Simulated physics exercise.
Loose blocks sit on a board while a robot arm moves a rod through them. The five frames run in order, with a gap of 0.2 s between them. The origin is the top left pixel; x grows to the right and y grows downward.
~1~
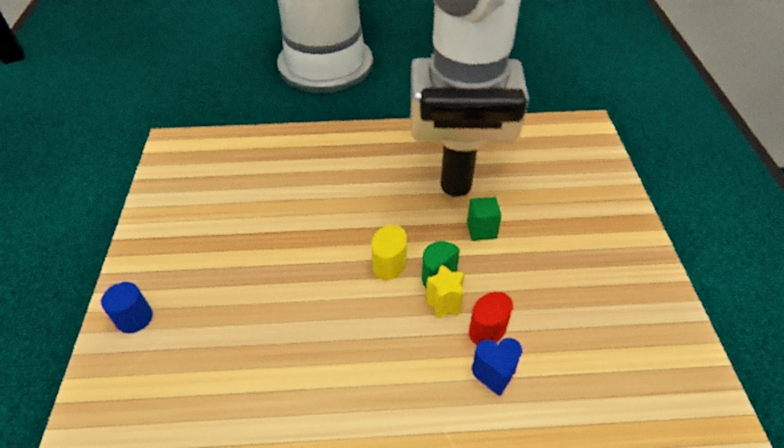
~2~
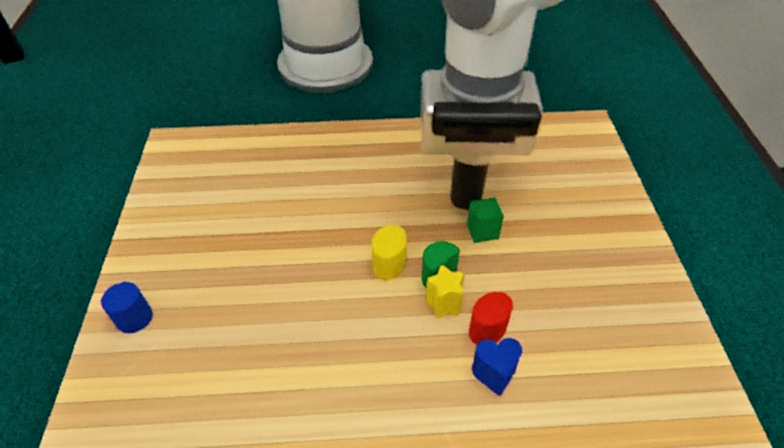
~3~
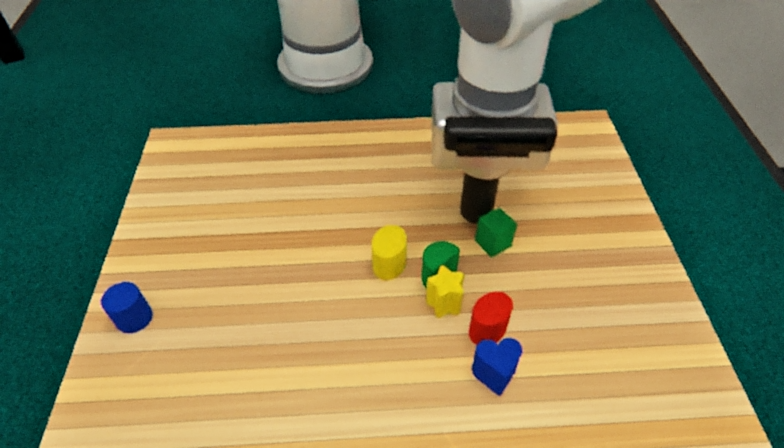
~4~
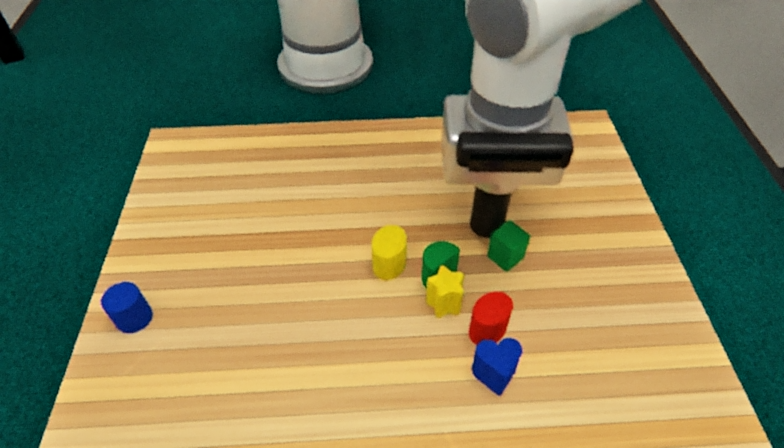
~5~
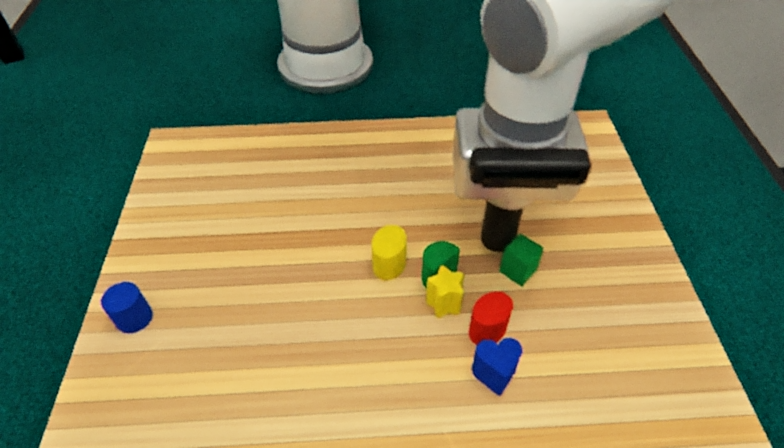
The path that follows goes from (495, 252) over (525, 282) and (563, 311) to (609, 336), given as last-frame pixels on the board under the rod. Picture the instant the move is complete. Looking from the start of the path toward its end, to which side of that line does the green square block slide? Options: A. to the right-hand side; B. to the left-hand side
The one that fits is A, to the right-hand side.
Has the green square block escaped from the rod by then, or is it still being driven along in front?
By then it is in front of the rod.
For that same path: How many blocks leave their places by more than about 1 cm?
Put simply, one block is moved more than 1 cm.
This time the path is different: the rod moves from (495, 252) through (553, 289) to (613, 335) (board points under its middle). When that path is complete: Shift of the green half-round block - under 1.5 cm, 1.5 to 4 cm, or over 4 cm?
It's set to move under 1.5 cm.
The first path, step by step. One third of the way, rod (529, 271); green square block (560, 281).
Two thirds of the way, rod (570, 301); green square block (601, 315), turned 20° clockwise.
At the end, rod (615, 325); red oval not moved; green square block (641, 346), turned 35° clockwise.
